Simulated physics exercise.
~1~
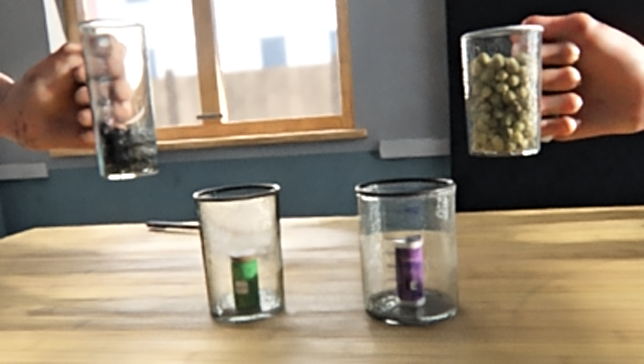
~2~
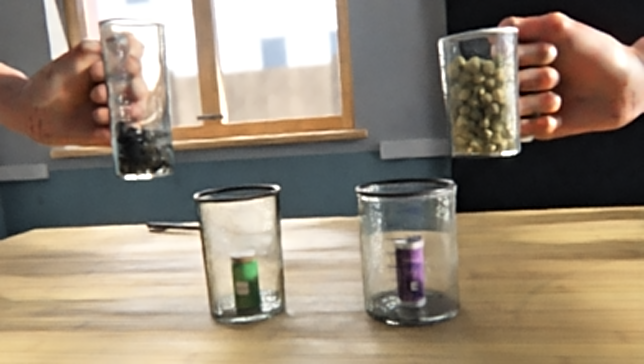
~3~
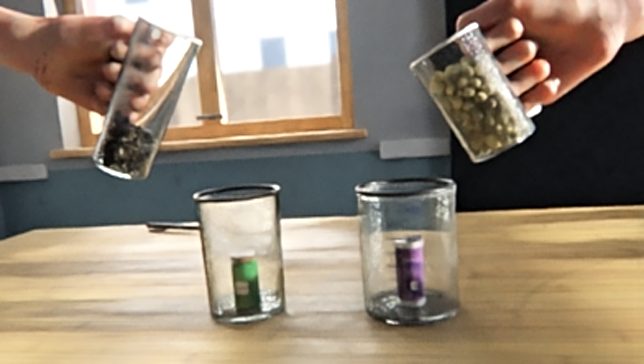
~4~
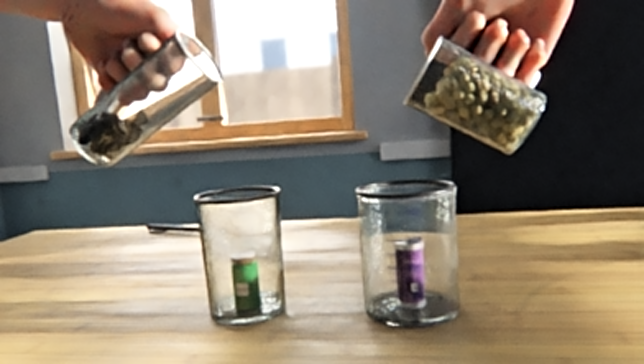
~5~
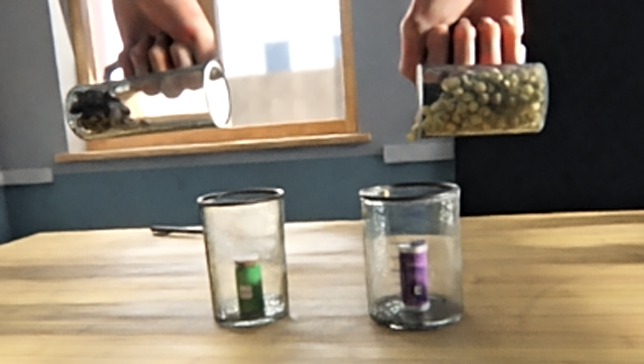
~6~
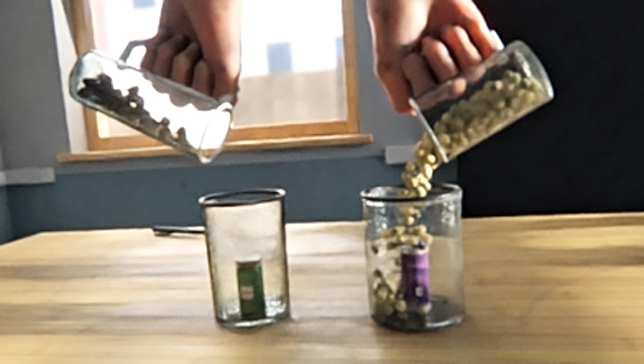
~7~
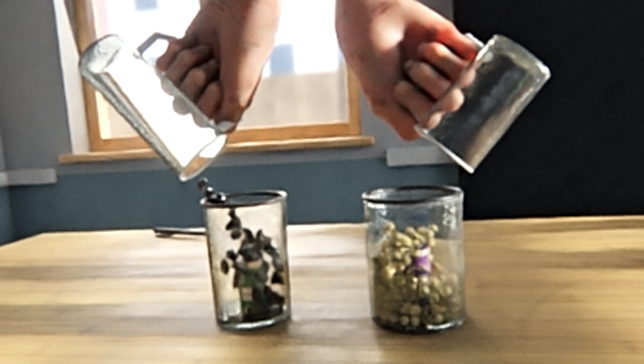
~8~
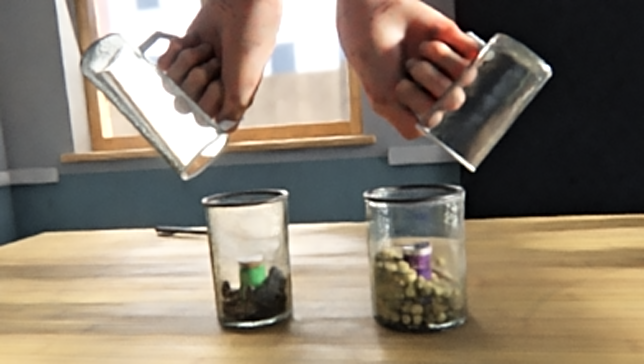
Two hands tip cups of dark and pale pieces around small cans, leaving both tops showing.
